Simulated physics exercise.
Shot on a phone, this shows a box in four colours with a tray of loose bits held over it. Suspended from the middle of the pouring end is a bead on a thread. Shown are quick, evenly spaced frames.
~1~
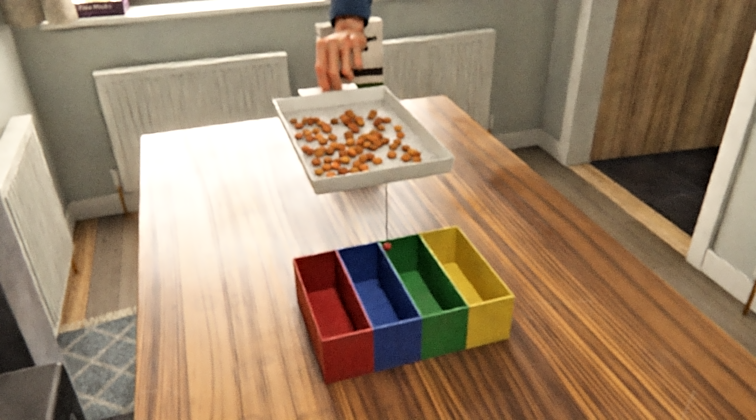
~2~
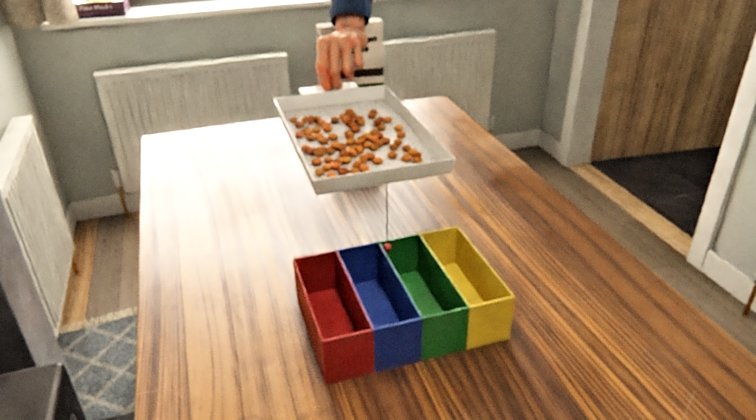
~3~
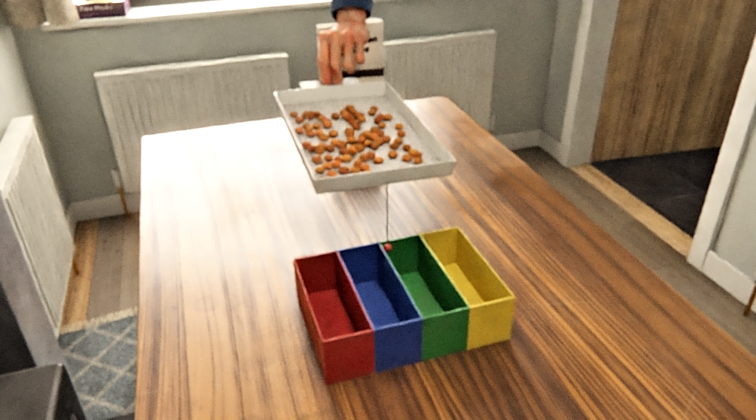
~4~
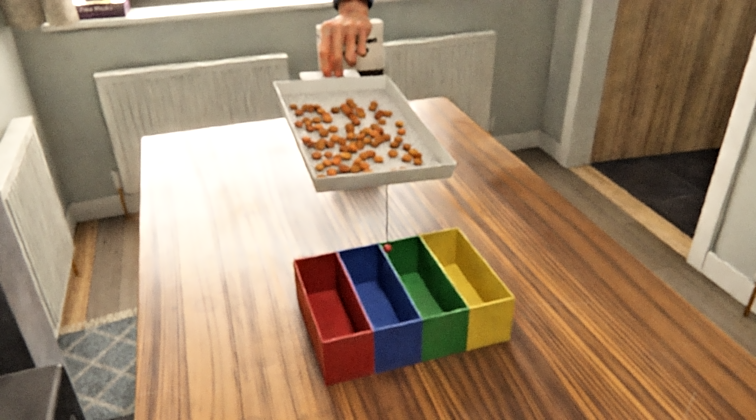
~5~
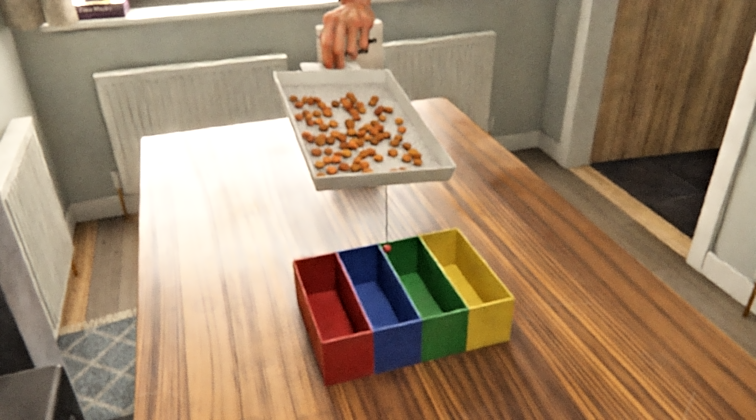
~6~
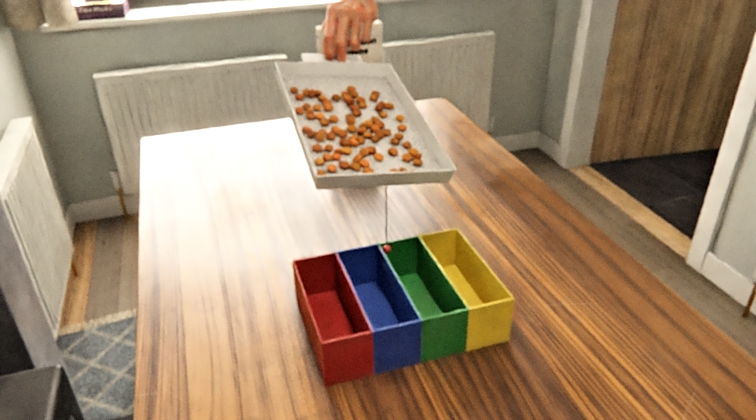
A hand raises the back of a tray of brown bits above a four-coloured box.
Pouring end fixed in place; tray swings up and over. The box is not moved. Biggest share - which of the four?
Yellow cell.
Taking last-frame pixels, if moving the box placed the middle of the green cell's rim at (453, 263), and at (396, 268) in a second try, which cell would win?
First try: The cell in green. Second try: The cell in yellow.
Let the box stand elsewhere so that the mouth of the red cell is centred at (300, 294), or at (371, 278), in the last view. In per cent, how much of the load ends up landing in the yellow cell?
Approximately 60 percent, followed by approximately 0 percent.
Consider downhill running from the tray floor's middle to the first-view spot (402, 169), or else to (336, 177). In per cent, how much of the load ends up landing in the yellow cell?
Near 40 % and 0 %.
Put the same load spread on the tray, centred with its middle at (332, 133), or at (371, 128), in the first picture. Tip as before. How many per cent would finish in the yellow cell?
It comes to about 80 per cent the first time and about 90 per cent the second.
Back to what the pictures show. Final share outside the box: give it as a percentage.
0 %.
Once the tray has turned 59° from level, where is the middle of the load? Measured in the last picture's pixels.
The centre of the load shows up near (409, 146) in the last view.
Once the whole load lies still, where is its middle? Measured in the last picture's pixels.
Around (449, 288).
Soon, tray tipped steeply; all on the tray.
A while on, tray tipped right over; nearly all on the tray; a stray few in the yellow cell; a stray few falling or outside the box.
Towards the end, tray tipped past a quarter turn; most in the yellow cell; about a quarter in the green cell.
Finally, tray tipped past a quarter turn; most in the yellow cell; about a quarter in the green cell; none in the red cell; none in the blue cell.
